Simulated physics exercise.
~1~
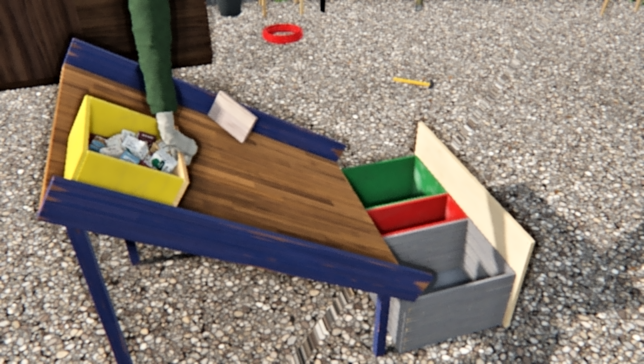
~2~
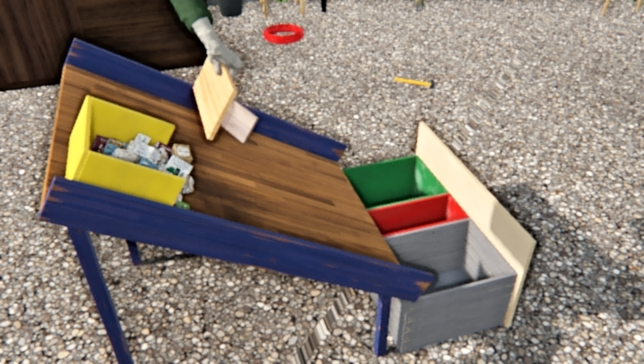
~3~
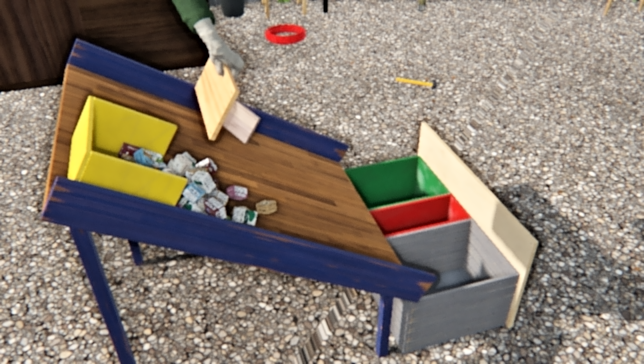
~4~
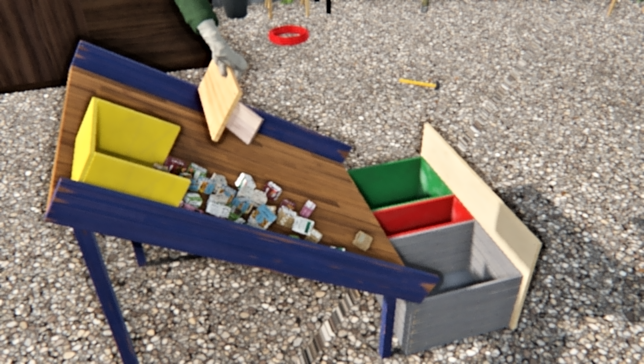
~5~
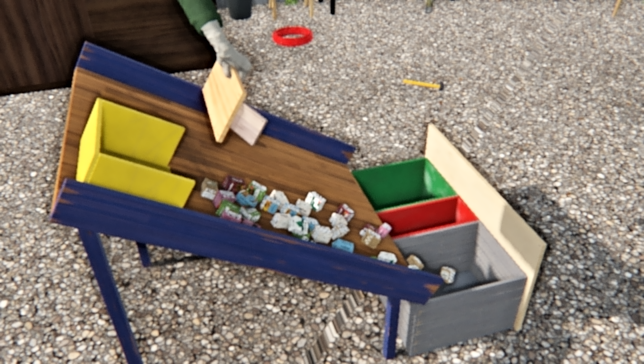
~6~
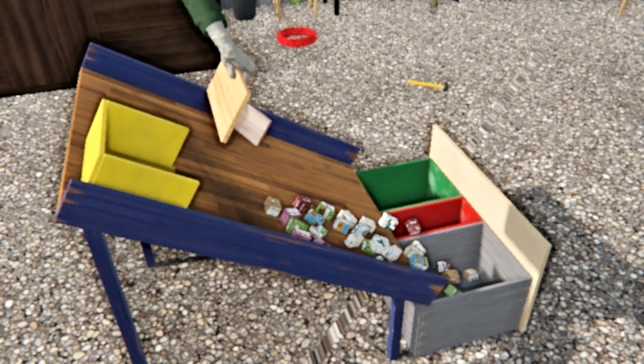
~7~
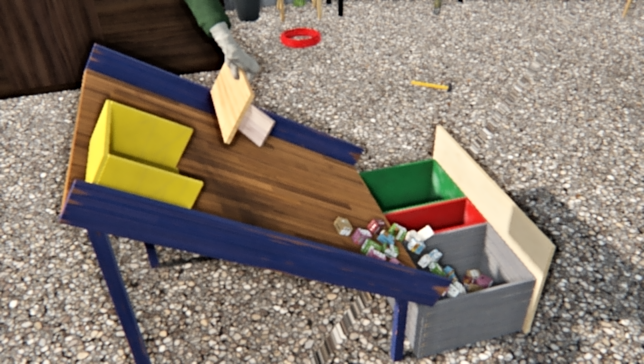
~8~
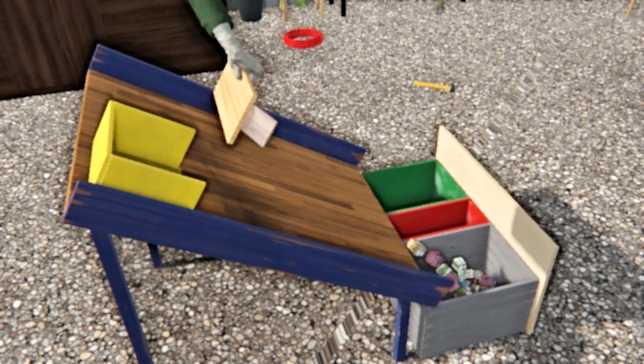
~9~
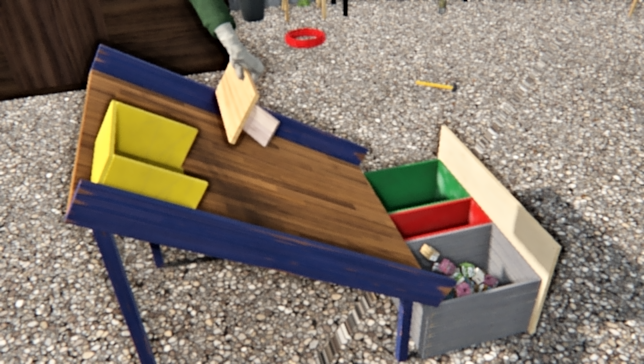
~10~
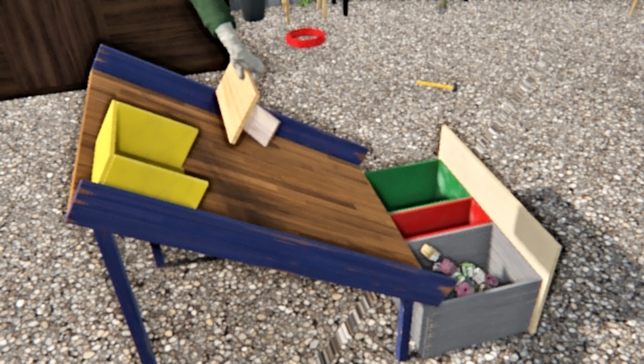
Gloved hand lifting a wooden gate from a yellow pen, small cartons sliding down a sloping table, nearly all into a grey tote.
